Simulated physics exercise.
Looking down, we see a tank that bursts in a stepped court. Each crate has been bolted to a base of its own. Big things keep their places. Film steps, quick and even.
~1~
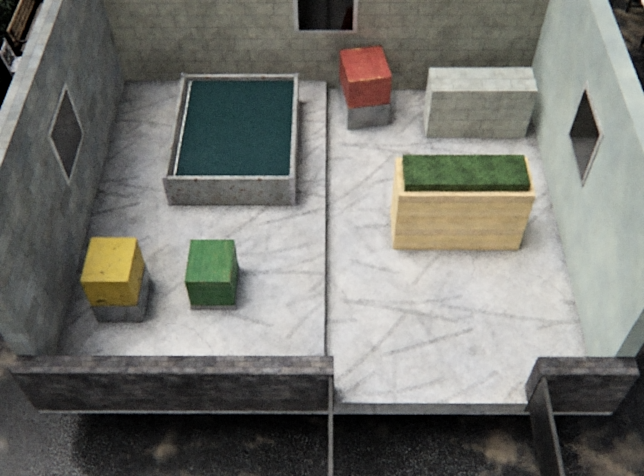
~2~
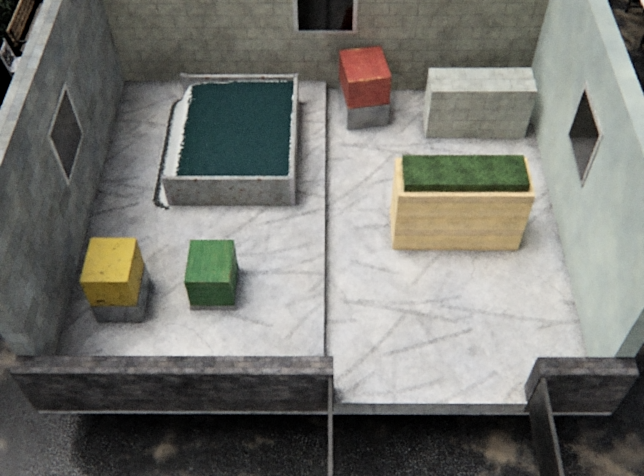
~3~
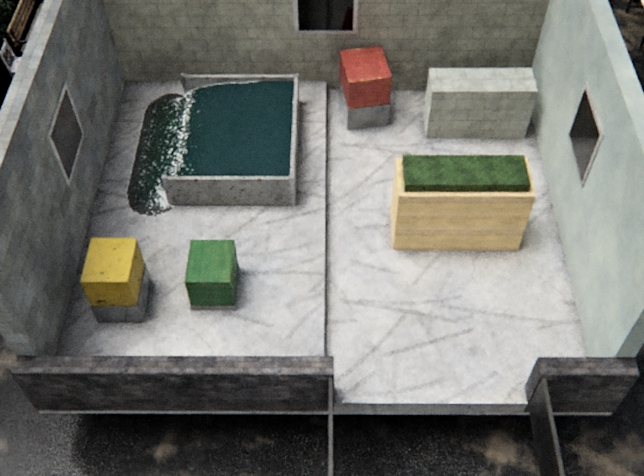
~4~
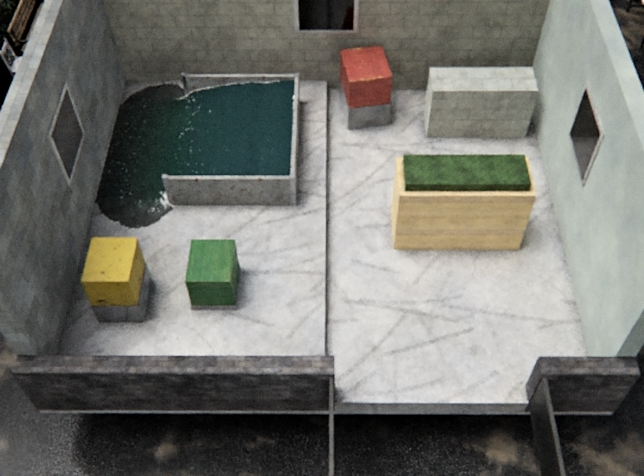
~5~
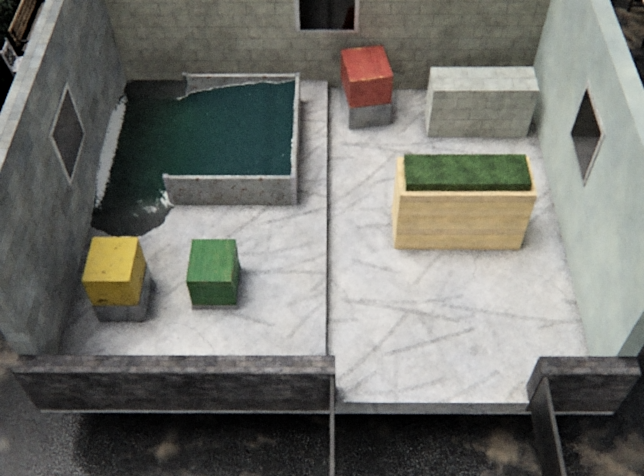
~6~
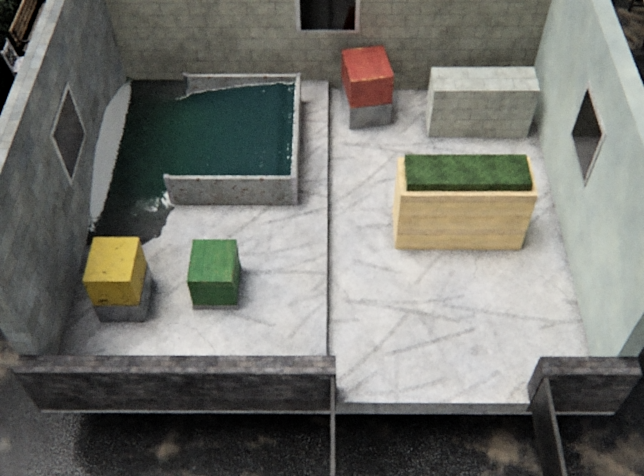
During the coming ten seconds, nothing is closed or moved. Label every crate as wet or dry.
Green crate: Wet; yellow crate: Dry; red crate: Dry.
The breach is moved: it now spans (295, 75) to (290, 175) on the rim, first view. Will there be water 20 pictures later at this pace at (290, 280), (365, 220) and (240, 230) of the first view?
In turn: Not flooded, under water, not flooded.
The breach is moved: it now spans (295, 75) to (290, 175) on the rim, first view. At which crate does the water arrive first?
The red-painted one, by my reading.
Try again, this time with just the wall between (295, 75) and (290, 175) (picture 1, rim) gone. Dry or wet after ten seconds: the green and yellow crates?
The green crate is untouched and the yellow crate is untouched.
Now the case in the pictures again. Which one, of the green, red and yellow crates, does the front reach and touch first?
My answer: The yellow one.
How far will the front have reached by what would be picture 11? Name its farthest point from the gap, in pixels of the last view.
By then the tip should be at about (69, 314).
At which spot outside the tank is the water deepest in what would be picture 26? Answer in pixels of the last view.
Deepest spot: Around (371, 89).
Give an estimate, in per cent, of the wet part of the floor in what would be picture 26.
Around 45 percent of it.
A moment on, water covers 15 % of the floor; the green crate not reached, the yellow crate water round its plinth, the red crate not reached.
Next, water covers 25 % of the floor; the green crate water round its plinth, the yellow crate water round its plinth, the red crate not reached.
Then, water covers 45 % of the floor; the green crate water round its plinth, the yellow crate water round its plinth, the red crate water round its plinth.
Later, water covers 80 % of the floor; the green crate water round its plinth, the yellow crate water round its plinth, the red crate water round its plinth.
In the end, water covers 95 % of the floor; the green crate was topped, the yellow crate stayed above the water, the red crate stayed above the water.
